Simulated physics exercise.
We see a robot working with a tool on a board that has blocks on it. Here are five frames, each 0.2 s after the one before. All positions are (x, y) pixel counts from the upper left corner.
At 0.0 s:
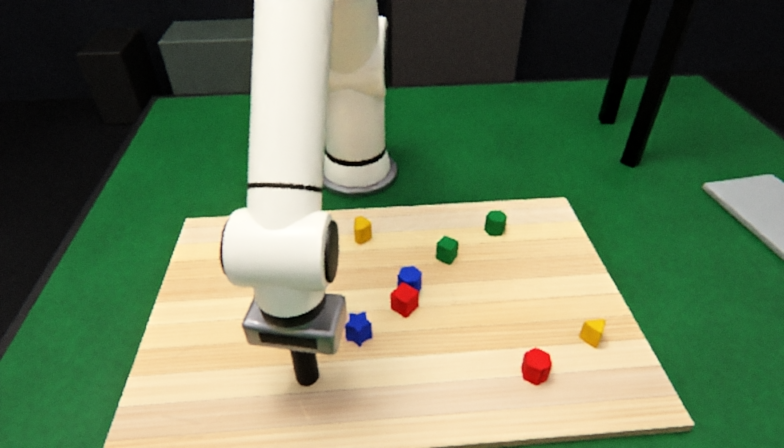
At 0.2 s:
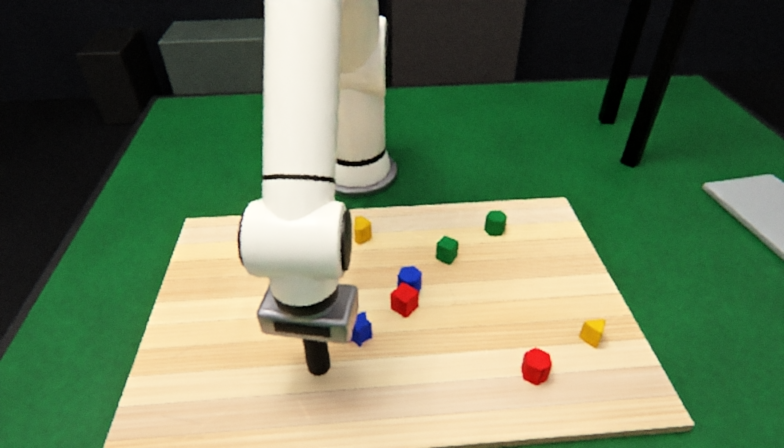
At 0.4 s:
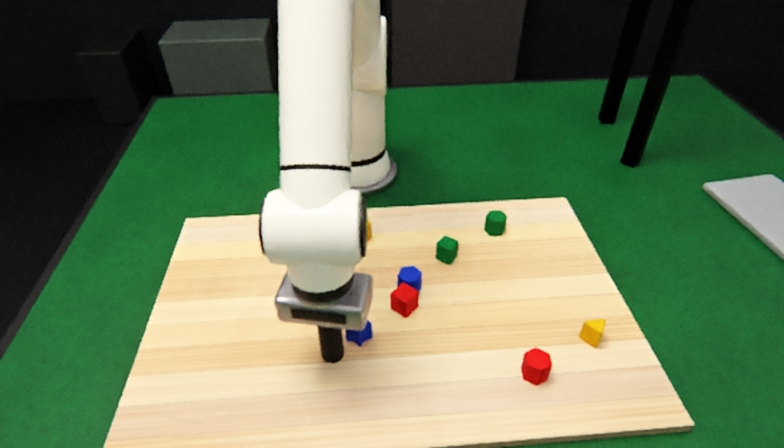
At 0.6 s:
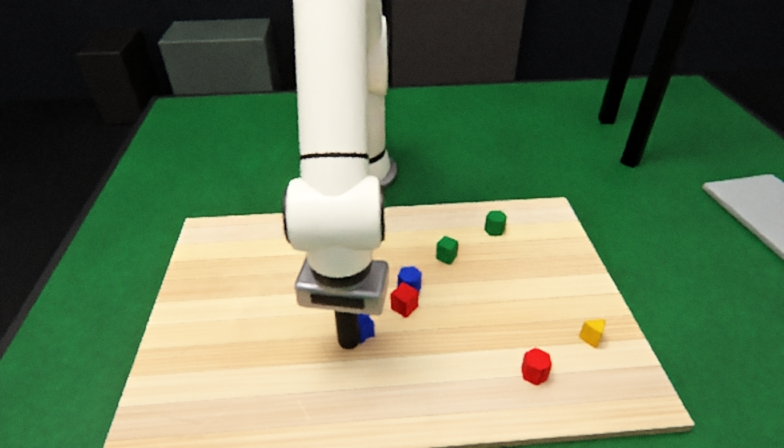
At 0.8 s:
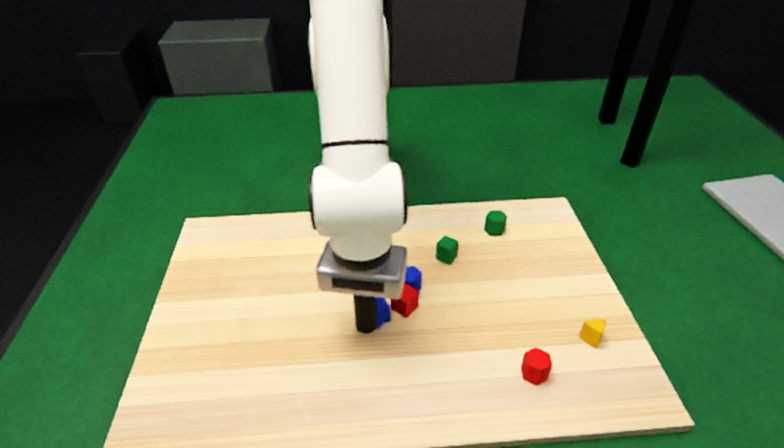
A white robot arm with a black tool moved right and away across a wooden board of colored blocks, reached the blue star, and pushed it a little toward the red block.
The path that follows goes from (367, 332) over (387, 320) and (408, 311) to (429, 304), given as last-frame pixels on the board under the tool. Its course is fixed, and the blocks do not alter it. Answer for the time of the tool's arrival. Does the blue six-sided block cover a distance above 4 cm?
In short: No.
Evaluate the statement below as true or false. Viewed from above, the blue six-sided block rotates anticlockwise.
It is true.
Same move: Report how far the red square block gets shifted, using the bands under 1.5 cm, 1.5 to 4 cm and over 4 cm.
It goes beyond 4 cm.
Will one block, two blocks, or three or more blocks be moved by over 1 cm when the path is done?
By the end, three or more blocks will have moved.
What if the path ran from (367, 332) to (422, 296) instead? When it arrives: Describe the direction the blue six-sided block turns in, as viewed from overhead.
It turns counter-clockwise.
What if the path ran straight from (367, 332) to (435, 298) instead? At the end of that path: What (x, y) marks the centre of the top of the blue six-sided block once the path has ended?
The middle of its upper face should be somewhere near (418, 256).
The first path, step by step. One third of the way, tool (387, 313); blue star-shaped block (395, 290); red square block (416, 286); blue six-sided block (415, 267), turned 25° anticlockwise.
Two thirds of the way, tool (409, 304); blue star-shaped block (412, 281), turned 20° anticlockwise; red square block (434, 277), turned 15° clockwise; blue six-sided block (419, 263), turned 60° anticlockwise.
At the end, tool (430, 298); blue star-shaped block (416, 277), turned 65° anticlockwise; red square block (439, 273), turned 20° clockwise; blue six-sided block (420, 262), turned 65° anticlockwise.
